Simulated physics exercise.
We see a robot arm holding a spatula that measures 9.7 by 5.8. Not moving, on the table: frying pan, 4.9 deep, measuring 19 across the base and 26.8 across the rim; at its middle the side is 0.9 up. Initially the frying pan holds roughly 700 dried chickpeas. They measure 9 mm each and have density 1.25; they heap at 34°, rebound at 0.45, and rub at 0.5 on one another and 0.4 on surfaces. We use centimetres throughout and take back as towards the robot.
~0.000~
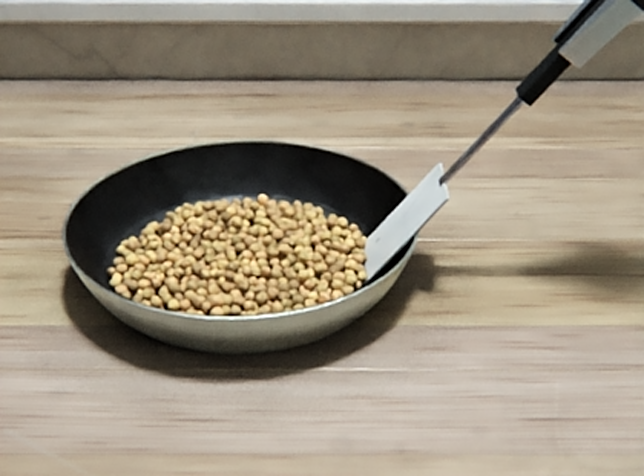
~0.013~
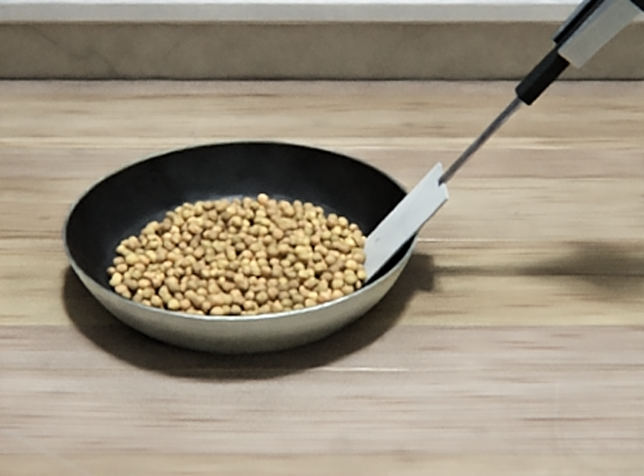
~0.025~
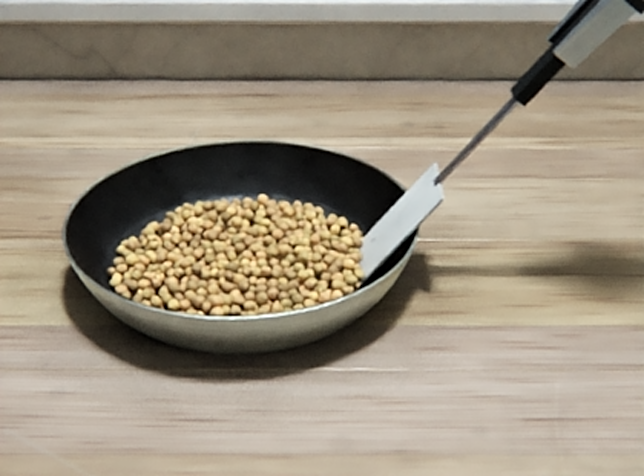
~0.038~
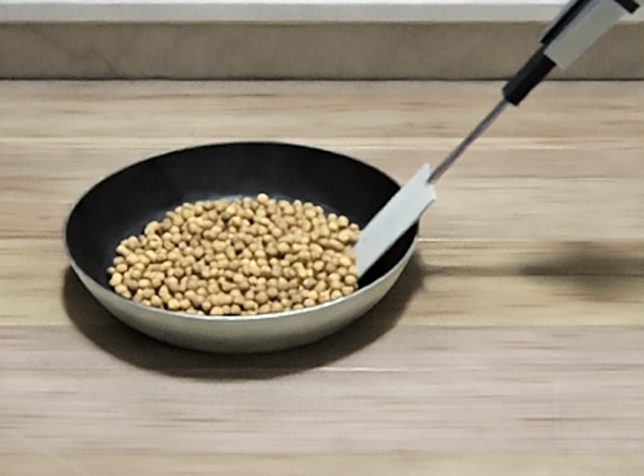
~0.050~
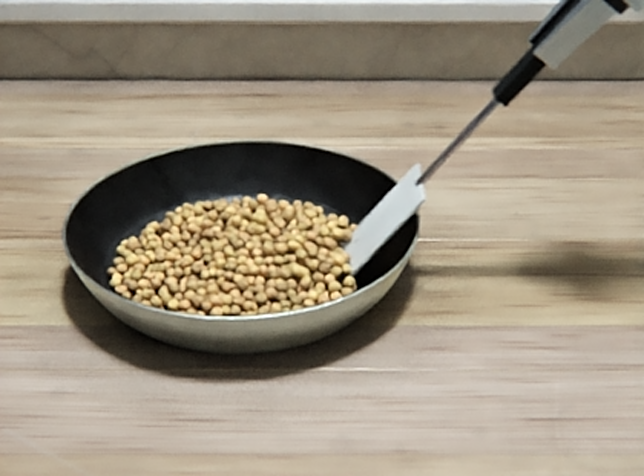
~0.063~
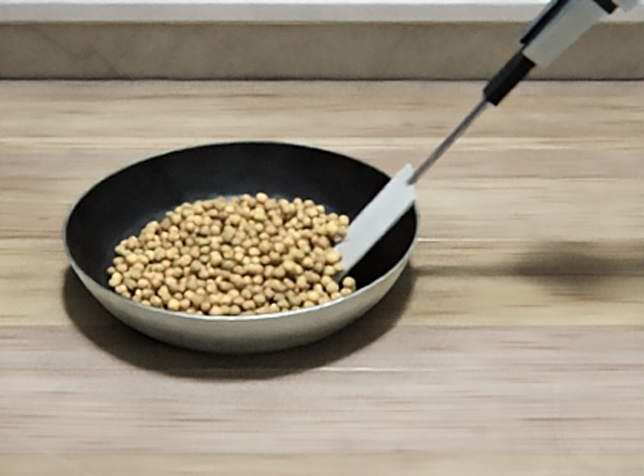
Spatula on a robot arm sliding slightly left against dried chickpeas in a black frying pan resting on a wooden table.
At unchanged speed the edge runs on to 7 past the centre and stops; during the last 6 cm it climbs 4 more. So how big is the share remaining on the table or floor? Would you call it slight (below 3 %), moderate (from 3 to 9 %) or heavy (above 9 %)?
I would call it slight.
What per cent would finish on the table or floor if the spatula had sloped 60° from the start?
In that case around 0 per cent.
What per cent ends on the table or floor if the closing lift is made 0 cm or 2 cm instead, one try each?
Roughly 0 % and then 0 %.
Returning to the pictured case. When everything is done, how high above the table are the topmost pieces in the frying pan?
Roughly 4.0 centimetres.
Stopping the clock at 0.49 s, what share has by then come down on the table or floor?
I'd put it at around 0 per cent.
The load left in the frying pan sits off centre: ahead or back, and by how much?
Offset forward: Around 3.0 cm.
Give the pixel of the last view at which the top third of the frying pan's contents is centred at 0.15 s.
Roughly at (222, 259).
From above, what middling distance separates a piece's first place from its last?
The figure is about 2 cm.
By 0.15 s, sloping 52°, highest piece 3 above the table; 702 in the frying pan.
By 0.24 s, sloping 52°, highest piece 4 above the table; 702 in the frying pan.
By 0.49 s, sloping 52°, highest piece 4 above the table; 702 in the frying pan.
By 1.54 s, sloping 52°, highest piece 4 above the table; 702 in the frying pan.
Final count, 702 in the frying pan. That is 0 % on the table or floor.
